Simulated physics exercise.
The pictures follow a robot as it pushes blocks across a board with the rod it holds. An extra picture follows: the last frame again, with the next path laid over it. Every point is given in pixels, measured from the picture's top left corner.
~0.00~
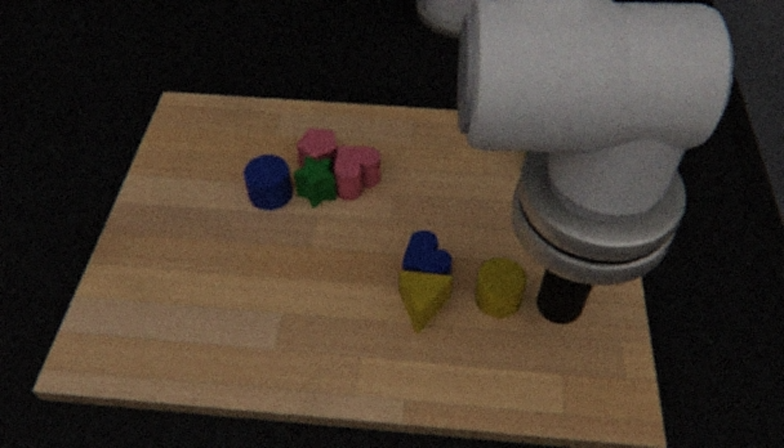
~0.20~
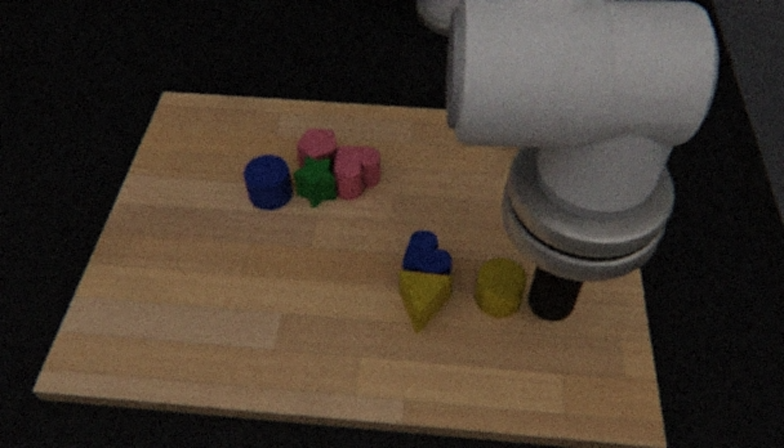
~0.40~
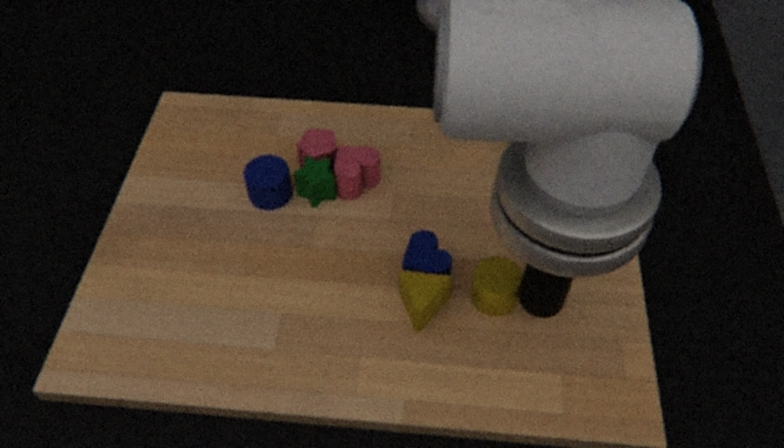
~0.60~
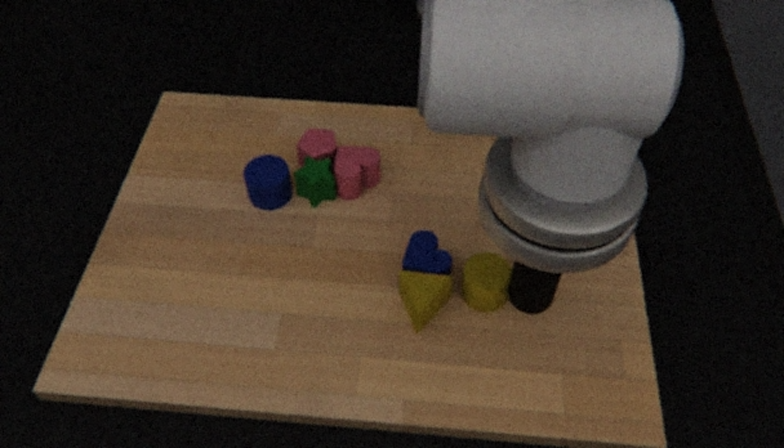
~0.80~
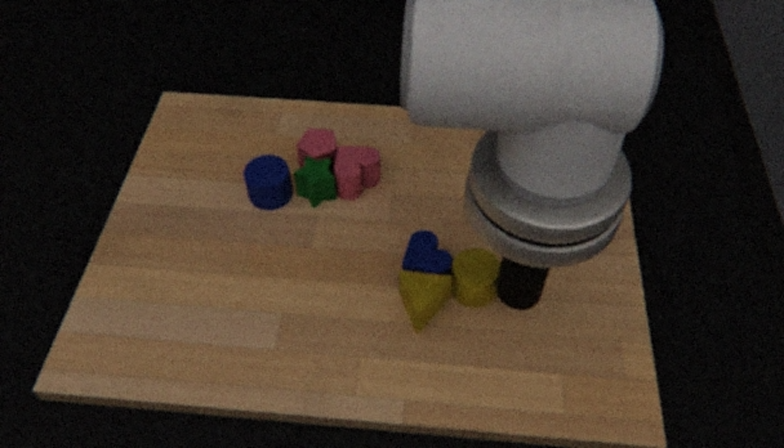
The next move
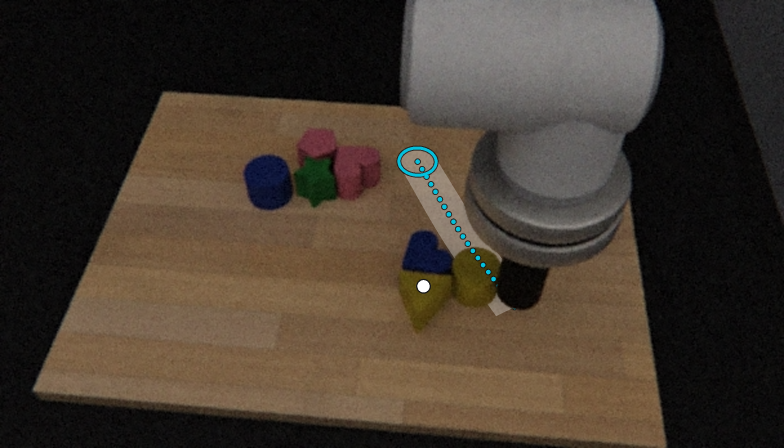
A robot arm moves left and pushes the yellow disc toward the blue heart.
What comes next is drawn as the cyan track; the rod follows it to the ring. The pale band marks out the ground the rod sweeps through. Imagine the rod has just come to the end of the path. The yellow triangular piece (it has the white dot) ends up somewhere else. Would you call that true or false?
False.
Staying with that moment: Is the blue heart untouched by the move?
No, it doesn't check out.
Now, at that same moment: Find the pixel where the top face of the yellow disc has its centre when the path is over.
In the picture, that point is around (435, 242).
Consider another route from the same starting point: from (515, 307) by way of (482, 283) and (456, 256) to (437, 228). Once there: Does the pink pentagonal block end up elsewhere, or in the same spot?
In the end it has not been moved.
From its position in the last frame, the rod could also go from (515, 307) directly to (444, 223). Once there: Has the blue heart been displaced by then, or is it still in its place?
The block in question is displaced by the end.
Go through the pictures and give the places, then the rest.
The first frame shows rod's lower end (559, 306); yellow triangular piece (424, 286); blue heart (426, 252); yellow disc (503, 277).
The second frame shows rod (550, 303); blocks still.
The third frame shows rod (541, 300); yellow disc (498, 275).
The fourth frame shows rod (530, 296); yellow disc (488, 271).
The fifth frame shows rod (518, 292); yellow triangular piece (424, 286); blue heart (426, 252); yellow disc (477, 267).
Drawn move, from (515, 307) by way of (475, 254) and (444, 206) to (418, 161); the dot is on the yellow triangular piece.
On the path given first. One third of the way, rod (477, 238); blue heart (396, 249), turned 20° clockwise; yellow disc (436, 243).
Two thirds of the way, rod (445, 189); blue heart (395, 249), turned 15° clockwise; yellow disc (435, 242).
At the end, rod (418, 145); yellow triangular piece still; blue heart (395, 249), turned 15° clockwise; yellow disc (435, 242).
